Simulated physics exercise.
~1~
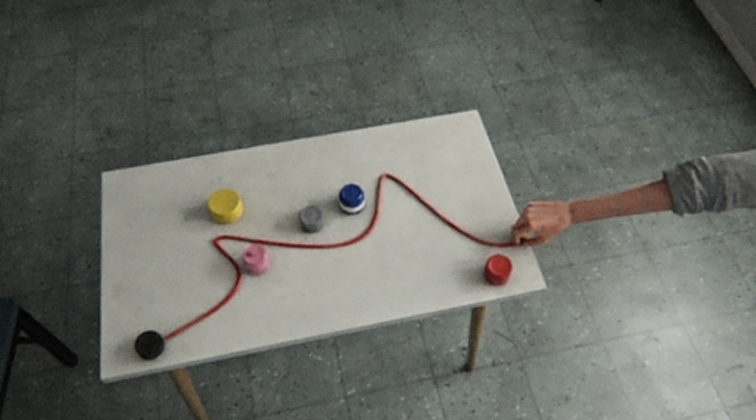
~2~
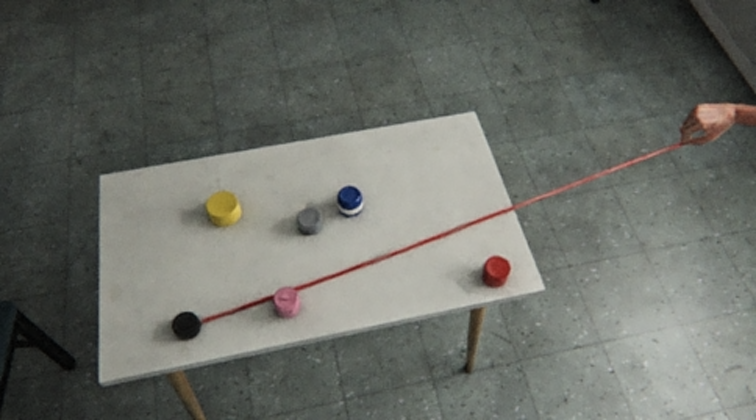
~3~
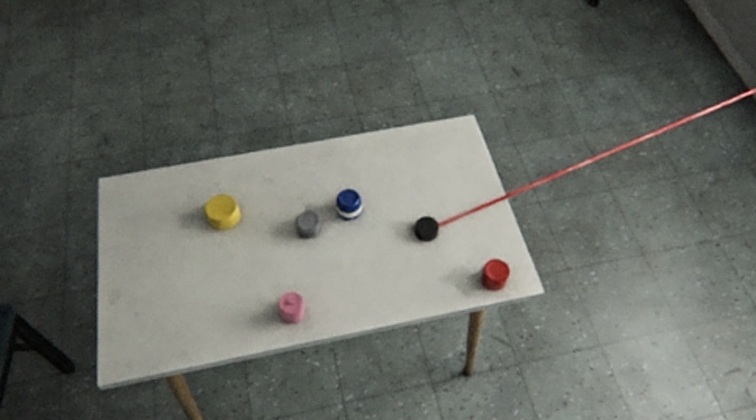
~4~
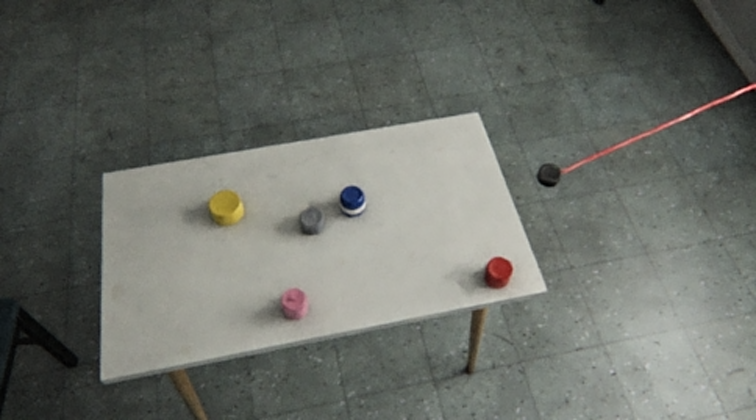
The black round object on a red cord was pulled by a hand up and to the right across the pale table, the straightening cord shifting the pink pot, until it cleared the edge, leaving all five containers upright on top.
